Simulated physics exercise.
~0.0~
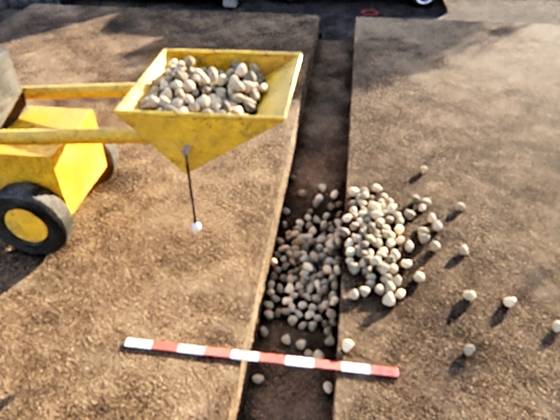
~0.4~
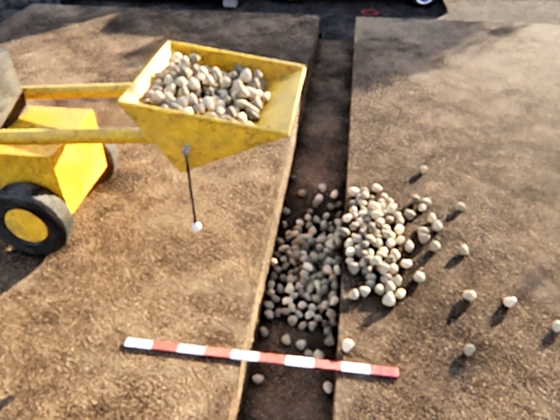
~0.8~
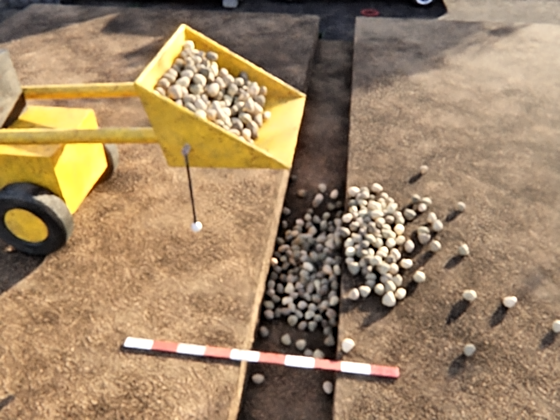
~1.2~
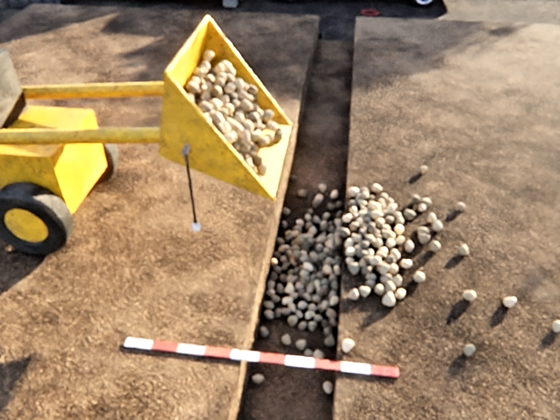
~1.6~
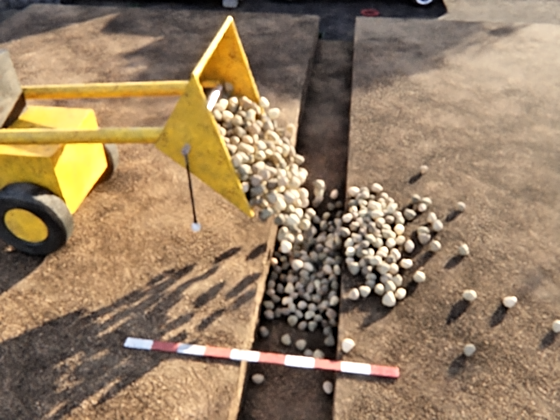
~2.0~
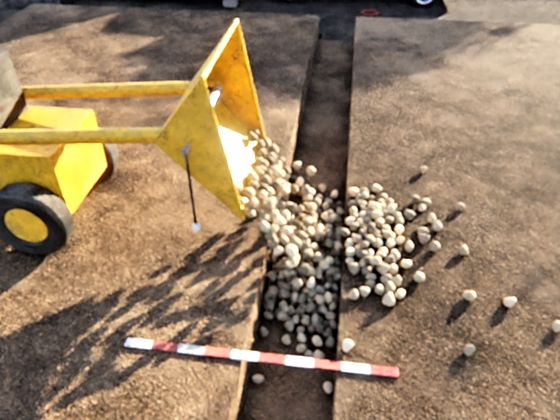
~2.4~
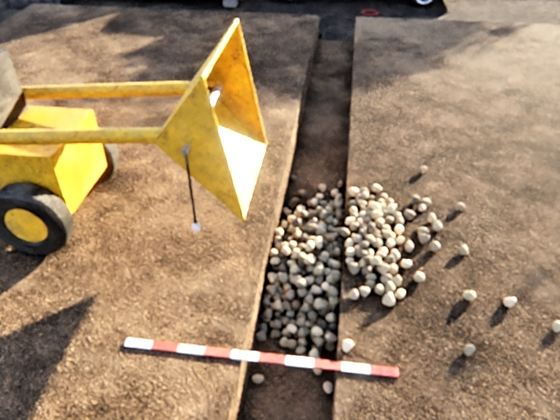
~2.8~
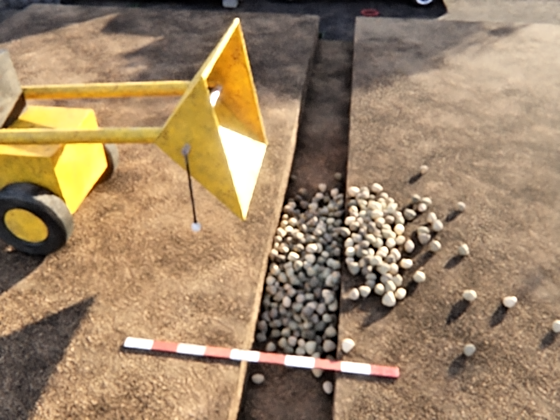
The clip opens on a yellow skip heaped with pale, rounded stones, held out on two arms from a small wheeled machine at the left. Ahead of it, a narrow trench crosses the brown ground, with an earlier pile of similar stones lying partly inside and partly beyond it, and a red and white staff lying across near the bottom. The skip tips forward, its load staying in at first. As it steepens, the stones slide over the lip and pour down into the trench. The skip ends empty, still tilted, with the trench fuller and the stones on the far side unmoved.
